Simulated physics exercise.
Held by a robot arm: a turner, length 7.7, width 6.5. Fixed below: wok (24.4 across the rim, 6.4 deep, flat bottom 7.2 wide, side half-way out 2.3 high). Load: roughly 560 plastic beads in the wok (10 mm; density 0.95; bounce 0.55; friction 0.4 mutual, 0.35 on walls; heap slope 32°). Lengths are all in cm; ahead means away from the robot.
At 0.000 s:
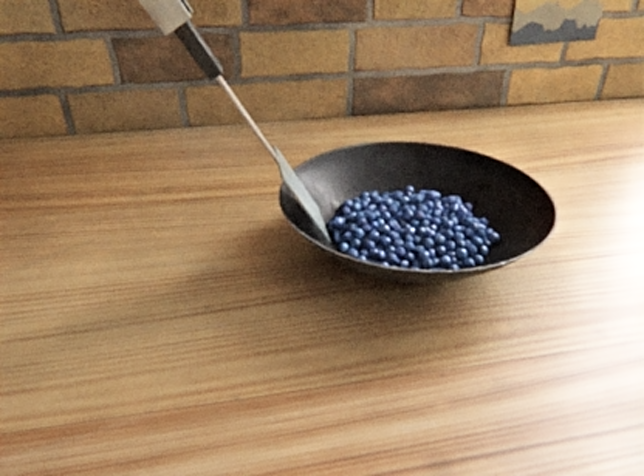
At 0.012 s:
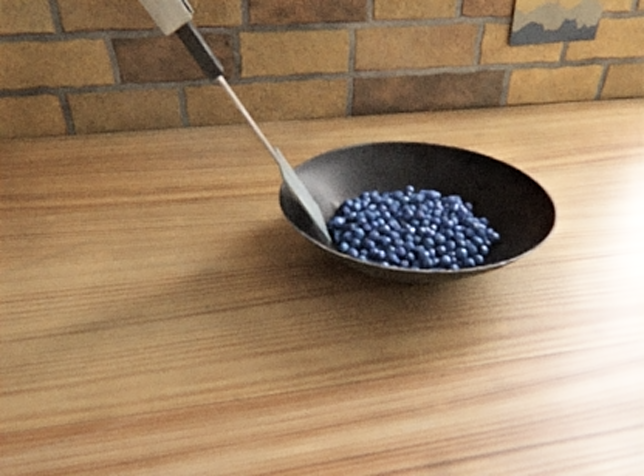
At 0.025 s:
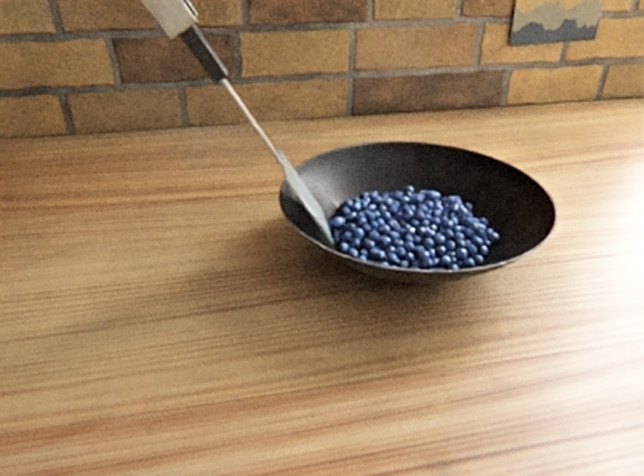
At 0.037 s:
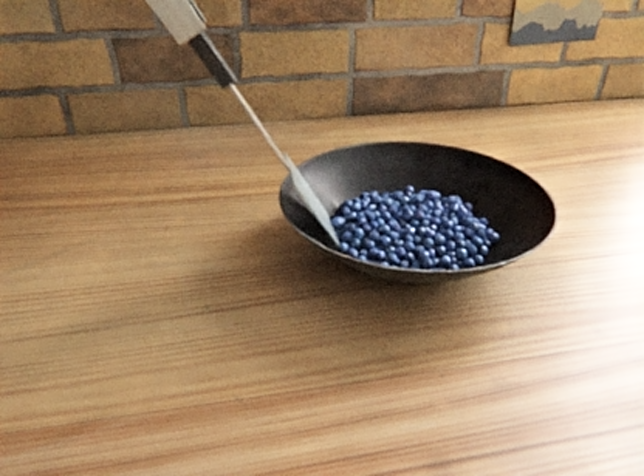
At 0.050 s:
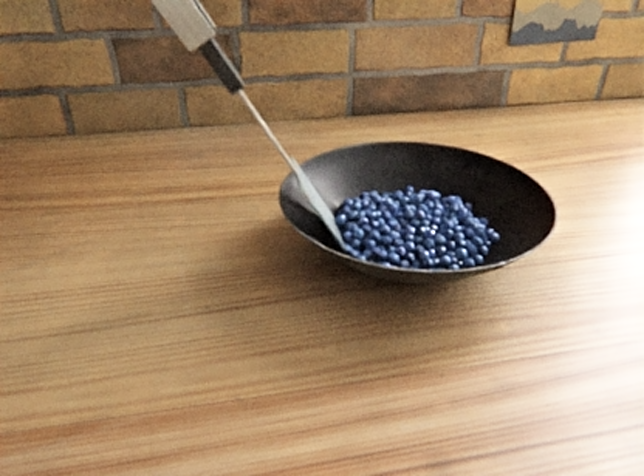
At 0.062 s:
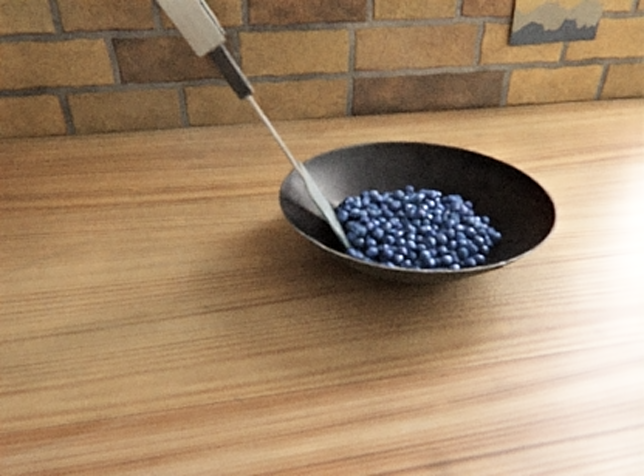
A black wok holding a heap of shiny dark-blue beads sits right of centre on a light wooden counter, seen from slightly above against a tan and brown brick wall. A turner with a pale and black handle slants in from the upper left, its metal blade inside the wok's left side. The blade slides slowly rightward and slightly down against the heap, barely shifting the nearest beads, while the camera stays still.
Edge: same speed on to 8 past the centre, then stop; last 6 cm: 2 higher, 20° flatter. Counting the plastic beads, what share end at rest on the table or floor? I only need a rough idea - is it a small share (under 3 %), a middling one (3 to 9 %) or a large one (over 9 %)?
A large one, over 9 %.
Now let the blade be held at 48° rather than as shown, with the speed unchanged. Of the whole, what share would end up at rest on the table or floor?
It would be near 10 per cent.
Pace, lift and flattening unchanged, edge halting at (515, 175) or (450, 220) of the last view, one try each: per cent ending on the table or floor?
Close to 30 and close to 0 per cent, respectively.
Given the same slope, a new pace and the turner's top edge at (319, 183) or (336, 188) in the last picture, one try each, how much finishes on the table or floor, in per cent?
First try about 35 %, second try about 45 %.
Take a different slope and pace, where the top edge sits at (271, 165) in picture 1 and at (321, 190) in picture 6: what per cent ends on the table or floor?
Around 45 per cent finishes there.
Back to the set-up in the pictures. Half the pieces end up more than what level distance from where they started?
I'd guess close to 4 centimetres.
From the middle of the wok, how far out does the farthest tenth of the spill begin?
30 centimetres, give or take.
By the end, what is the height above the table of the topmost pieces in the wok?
It reaches about 7.5 cm.
After 0.17 s, sloping 60°, highest piece 6 above the table; 559 in the wok.
After 0.28 s, sloping 52°, highest piece 7 above the table; 559 in the wok.
After 0.53 s, sloping 40°, highest piece 7 above the table; 477 in the wok, 72 on the table or floor, 10 on the blade or in flight.
After 1.58 s, sloping 40°, highest piece 7 above the table; 477 in the wok, 82 on the table or floor.
At rest, 477 in the wok, 82 on the table or floor. That is 15 % on the table or floor.
